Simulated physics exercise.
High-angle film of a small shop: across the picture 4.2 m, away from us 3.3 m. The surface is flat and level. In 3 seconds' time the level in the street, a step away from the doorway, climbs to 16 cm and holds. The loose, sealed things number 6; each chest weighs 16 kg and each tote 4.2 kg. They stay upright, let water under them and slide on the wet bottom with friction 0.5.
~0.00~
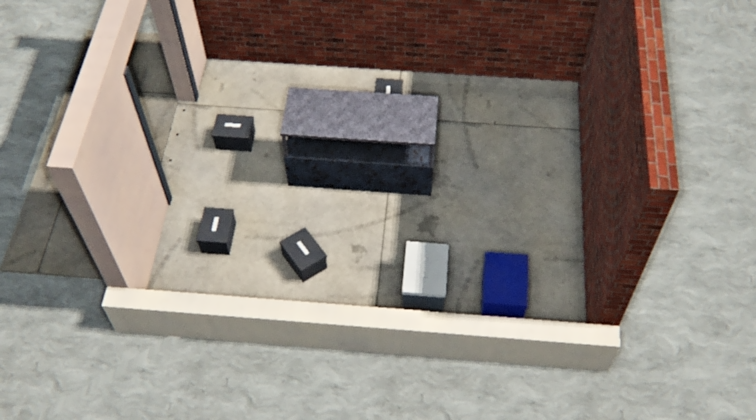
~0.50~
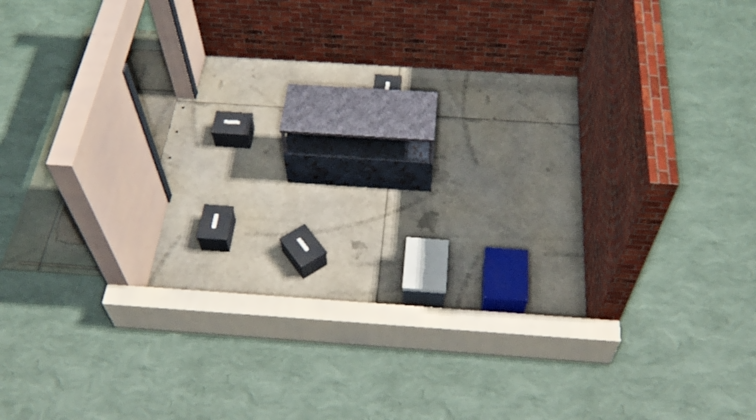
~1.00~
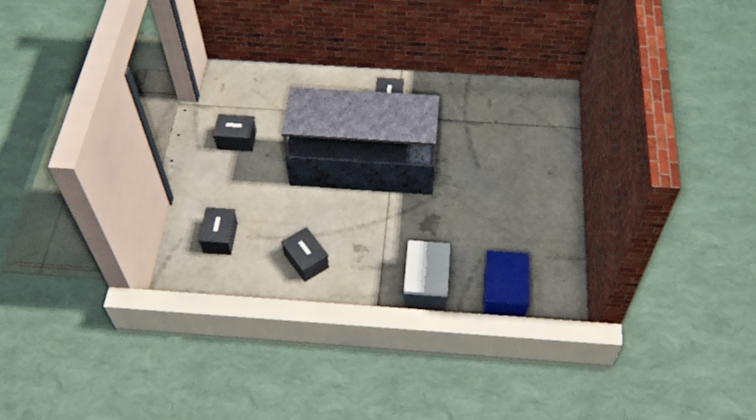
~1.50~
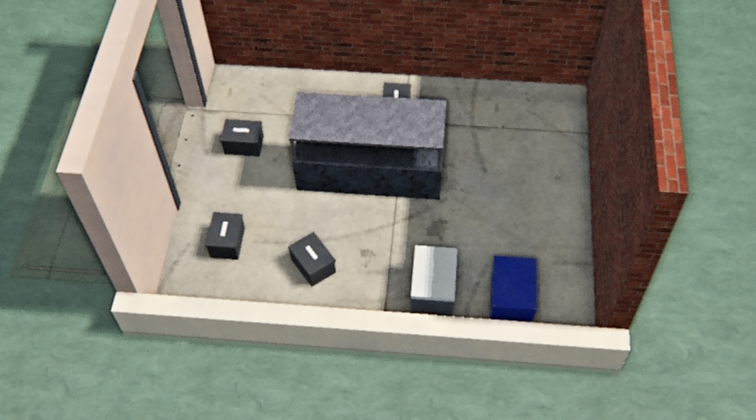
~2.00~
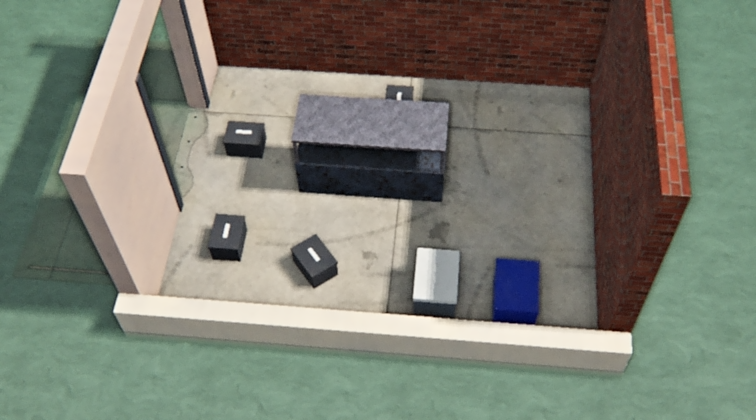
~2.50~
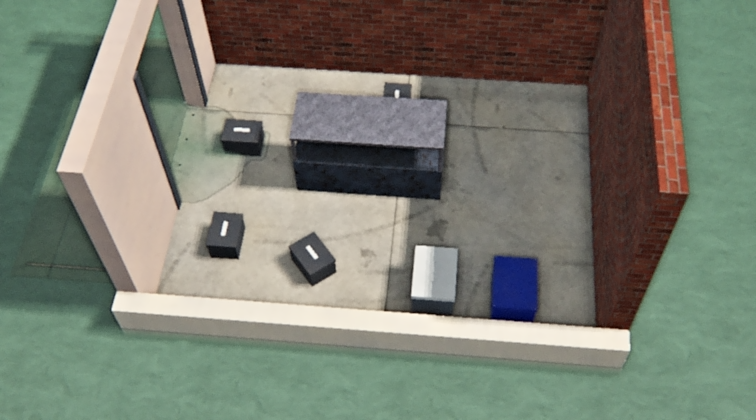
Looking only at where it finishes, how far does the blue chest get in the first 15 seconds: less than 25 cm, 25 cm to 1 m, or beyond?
Watching it, I'd expect a big movement overall.
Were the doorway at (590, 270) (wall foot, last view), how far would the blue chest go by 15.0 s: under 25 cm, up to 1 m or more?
Blue chest: Goes a long way.
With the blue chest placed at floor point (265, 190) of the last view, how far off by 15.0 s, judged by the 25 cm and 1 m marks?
What happens is it gets pushed a long way.
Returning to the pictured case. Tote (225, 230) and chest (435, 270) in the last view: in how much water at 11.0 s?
Depths: Near 5 cm, then near 9 cm.
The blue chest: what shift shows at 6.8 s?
Close to 0 cm.
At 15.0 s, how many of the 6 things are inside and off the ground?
Then: 6.
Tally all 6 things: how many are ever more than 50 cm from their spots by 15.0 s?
All told, that gives 6.
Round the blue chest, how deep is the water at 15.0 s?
I'd put it at about 10 cm.
After 3.5 s the blue chest is near (515, 282), 0.0 m from its start, aground; 0 afloat.
After 6.8 s the blue chest is near (515, 282), 0.0 m from its start, aground; 2 afloat.
After 11.0 s the blue chest is near (470, 247), 0.6 m from its start, afloat; 6 afloat.
After 15.0 s the blue chest is near (523, 142), 1.6 m from its start, afloat; 6 afloat.
